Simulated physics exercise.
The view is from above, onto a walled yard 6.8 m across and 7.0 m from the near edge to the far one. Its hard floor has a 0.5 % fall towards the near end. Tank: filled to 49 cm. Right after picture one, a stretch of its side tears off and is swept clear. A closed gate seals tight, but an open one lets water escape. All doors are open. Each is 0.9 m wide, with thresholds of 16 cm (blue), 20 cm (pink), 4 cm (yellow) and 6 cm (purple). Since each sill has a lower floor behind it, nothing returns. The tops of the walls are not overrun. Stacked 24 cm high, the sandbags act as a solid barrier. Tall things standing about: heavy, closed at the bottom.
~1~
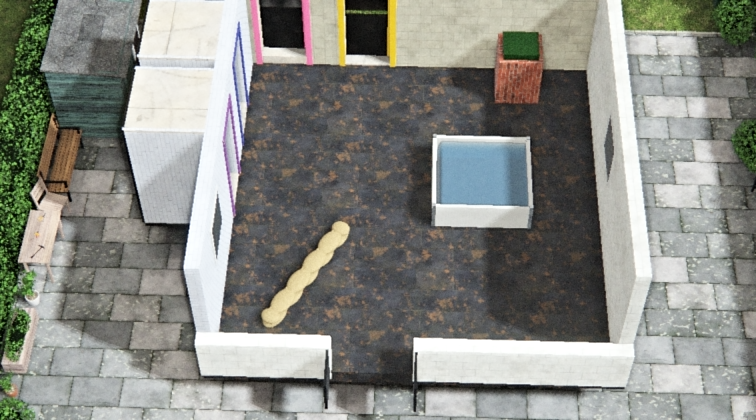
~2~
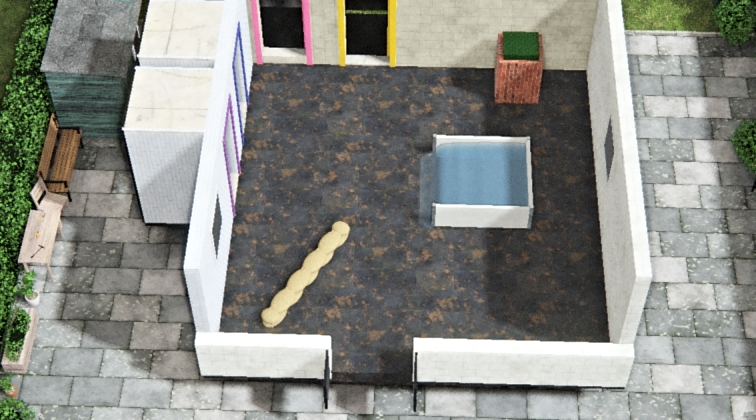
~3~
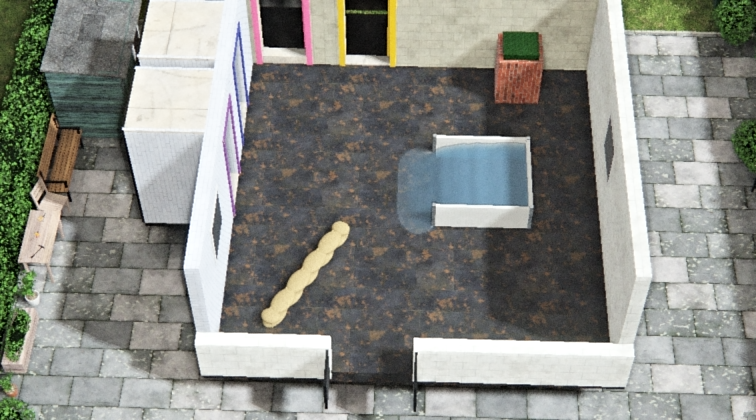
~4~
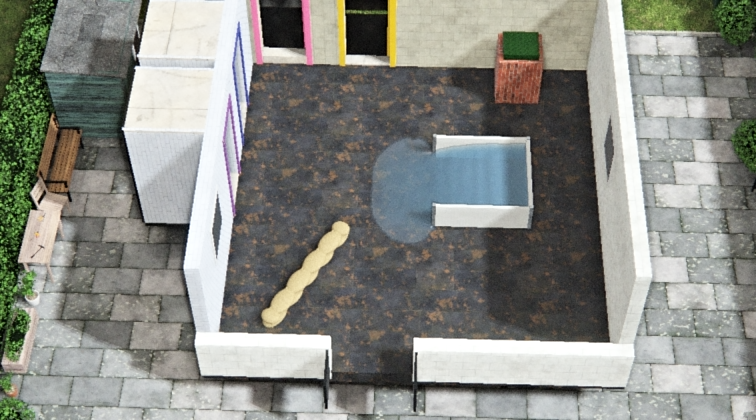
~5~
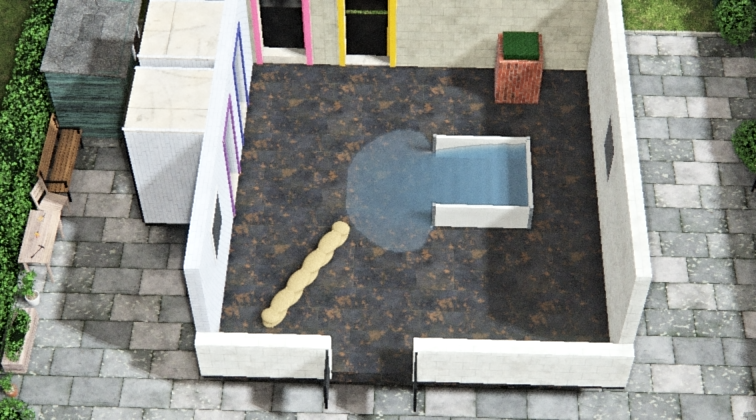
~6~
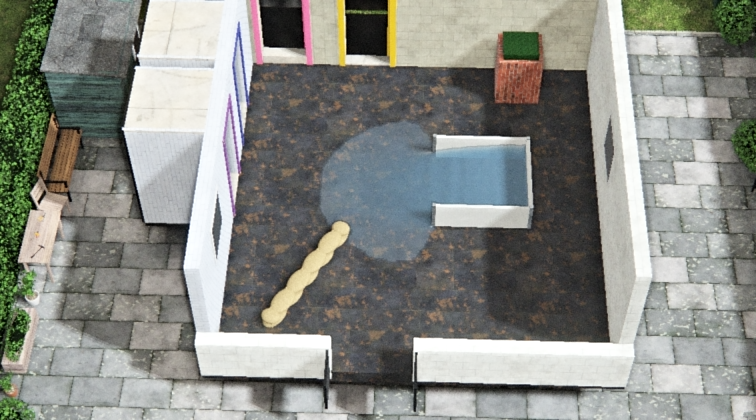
Water pours from the open left side of a white tank and spreads across the dark floor, reaching a tan barrier.
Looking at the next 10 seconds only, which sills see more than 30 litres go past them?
Blue door: Fails to top it, pink door: Fails to top it, yellow door: Fails to top it, purple door: Tops it.
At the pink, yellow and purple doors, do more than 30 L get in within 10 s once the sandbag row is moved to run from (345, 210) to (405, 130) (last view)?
Pink within the limit, yellow within the limit, purple within the limit.
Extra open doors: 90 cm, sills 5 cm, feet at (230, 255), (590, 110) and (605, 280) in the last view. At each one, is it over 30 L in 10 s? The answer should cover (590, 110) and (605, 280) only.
In the order given, lower then lower.
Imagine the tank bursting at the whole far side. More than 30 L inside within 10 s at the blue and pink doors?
Lab note: Vs limit, blue door inside limit; pink door inside limit.
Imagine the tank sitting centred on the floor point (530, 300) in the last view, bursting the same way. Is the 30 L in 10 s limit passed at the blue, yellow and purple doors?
So the blue door keeps within it, the yellow door keeps within it and the purple door keeps within it.
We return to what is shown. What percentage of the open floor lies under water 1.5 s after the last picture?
About 35 per cent.
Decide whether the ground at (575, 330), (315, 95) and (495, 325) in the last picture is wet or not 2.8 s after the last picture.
Untouched, submerged, untouched.
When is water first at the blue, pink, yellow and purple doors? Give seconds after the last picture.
Blue = 1.1 s, pink = 2.0 s, yellow = 2.2 s, purple = 0.6 s.
Then, 0.7 s after the last picture water covers 25 % of the floor and is deepest (20 cm) near (428, 197); blue door not reached, pink door not reached, yellow door not reached, purple door 10 cm at the sill, 0 L in.
Then, 1.5 s after the last picture water covers 35 % of the floor and is deepest (20 cm) near (234, 215); blue door 15 cm at the sill, 0 L in, pink door not reached, yellow door not reached, purple door 17 cm at the sill, 50 L in.
Then, 2.8 s after the last picture water covers 45 % of the floor and is deepest (20 cm) near (253, 68); blue door 11 cm at the sill, 0 L in, pink door 16 cm at the sill, 0 L in, yellow door 2 cm at the sill, 0 L in, purple door 15 cm at the sill, 138 L in.
Then, 5.3 s after the last picture water covers 50 % of the floor and is deepest (10 cm) near (217, 356); blue door 7 cm at the sill, 0 L in, pink door 6 cm at the sill, 0 L in, yellow door 4 cm at the sill, 1 L in, purple door 6 cm at the sill, 174 L in.
Then, 9.3 s after the last picture water covers 70 % of the floor and is deepest (6 cm) near (225, 287); blue door 3 cm at the sill, 0 L in, pink door 2 cm at the sill, 0 L in, yellow door 2 cm at the sill, 1 L in, purple door 4 cm at the sill, 175 L in.
